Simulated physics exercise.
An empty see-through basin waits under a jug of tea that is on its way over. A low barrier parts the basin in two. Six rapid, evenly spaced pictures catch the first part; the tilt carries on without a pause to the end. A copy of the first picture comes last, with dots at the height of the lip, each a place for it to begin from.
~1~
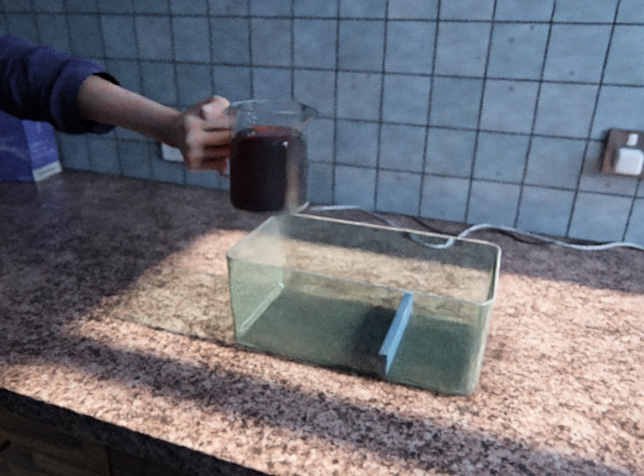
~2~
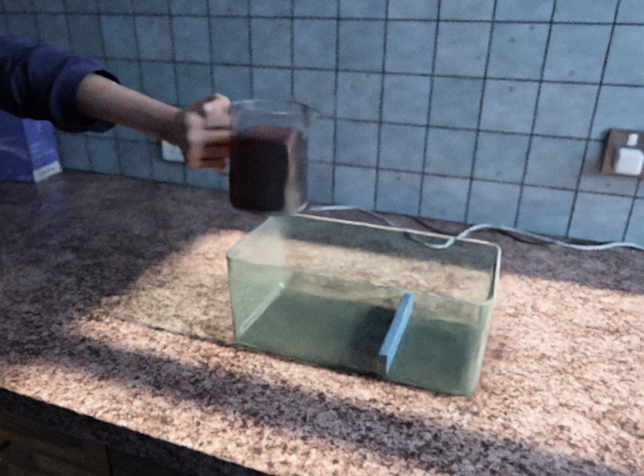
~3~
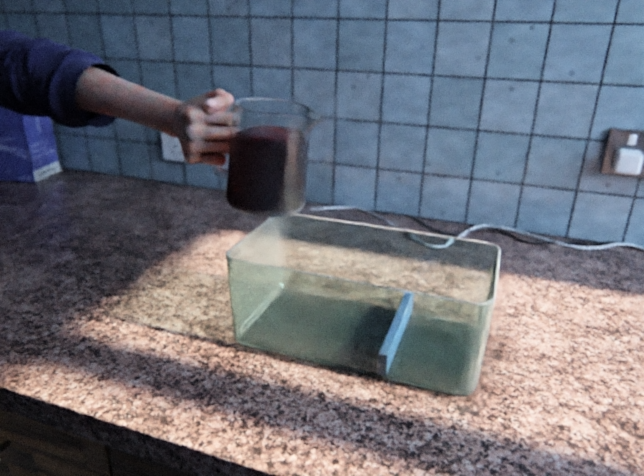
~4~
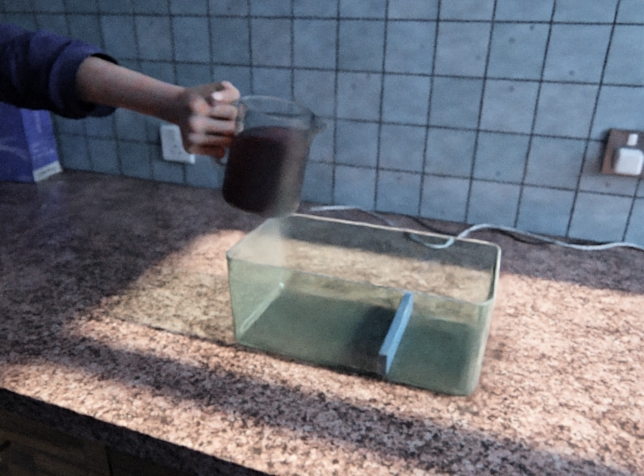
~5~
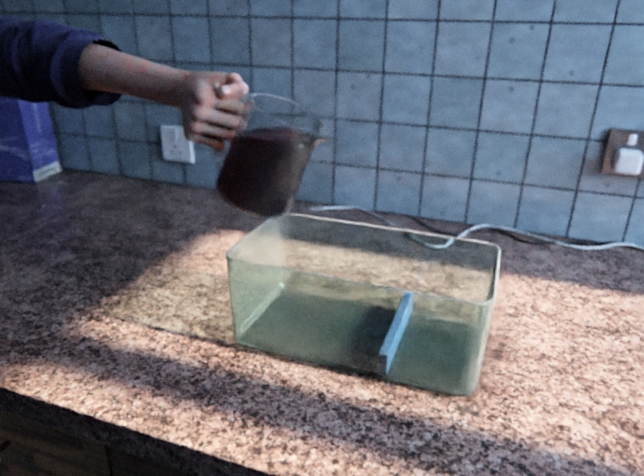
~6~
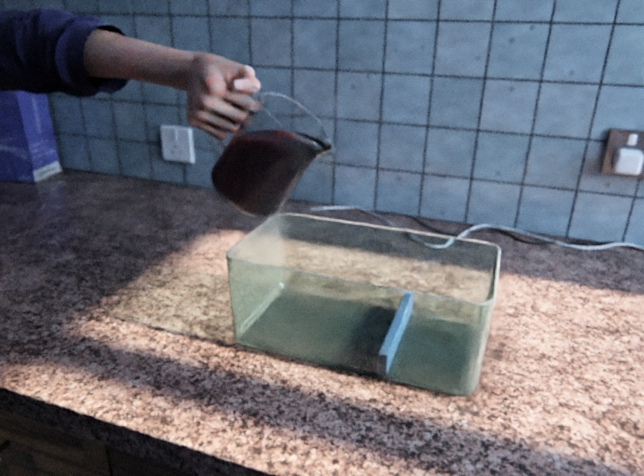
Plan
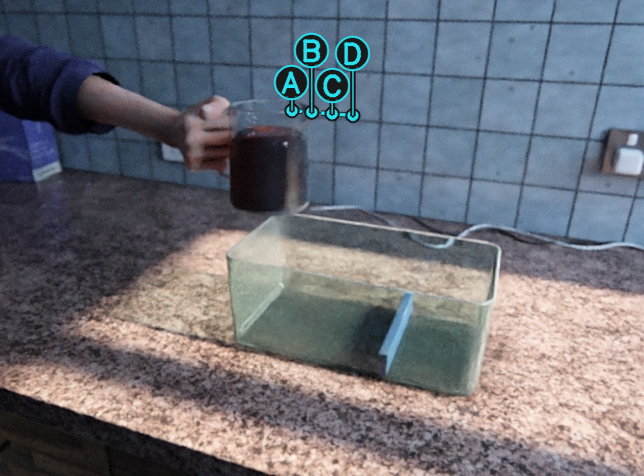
A hand holding a glass jug of dark tea above a clear basin with a low blue barrier, gradually tilting it rightward.
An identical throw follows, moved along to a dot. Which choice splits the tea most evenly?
Take D.
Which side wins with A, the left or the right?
The left side.
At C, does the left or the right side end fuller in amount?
The left side.
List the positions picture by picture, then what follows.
In the first picture, upright, lip at (317, 112); basin from (236, 337) to (476, 393); top of the wall at (398, 319); nothing has left yet.
In the second picture, upright, lip at (318, 114); nothing has left yet.
In the third picture, tipped about 6°, lip at (322, 119); nothing has left yet.
In the fourth picture, tipped about 13°, lip at (326, 127); nothing has left yet.
In the fifth picture, tipped about 23°, lip at (331, 139); nothing has left yet.
In the sixth picture, tipped about 34°, lip at (334, 153); nothing has left yet.
In cyan, A at (291, 110); B at (311, 112); C at (332, 113); D at (352, 115).
Choosing A, about 90 % ends left of the wall and 9 % right of it.
Choosing B, about 88 % ends left of the wall and 10 % right of it.
Choosing C, about 89 % ends left of the wall and 10 % right of it.
Choosing D, about 47 % ends left of the wall and 52 % right of it.
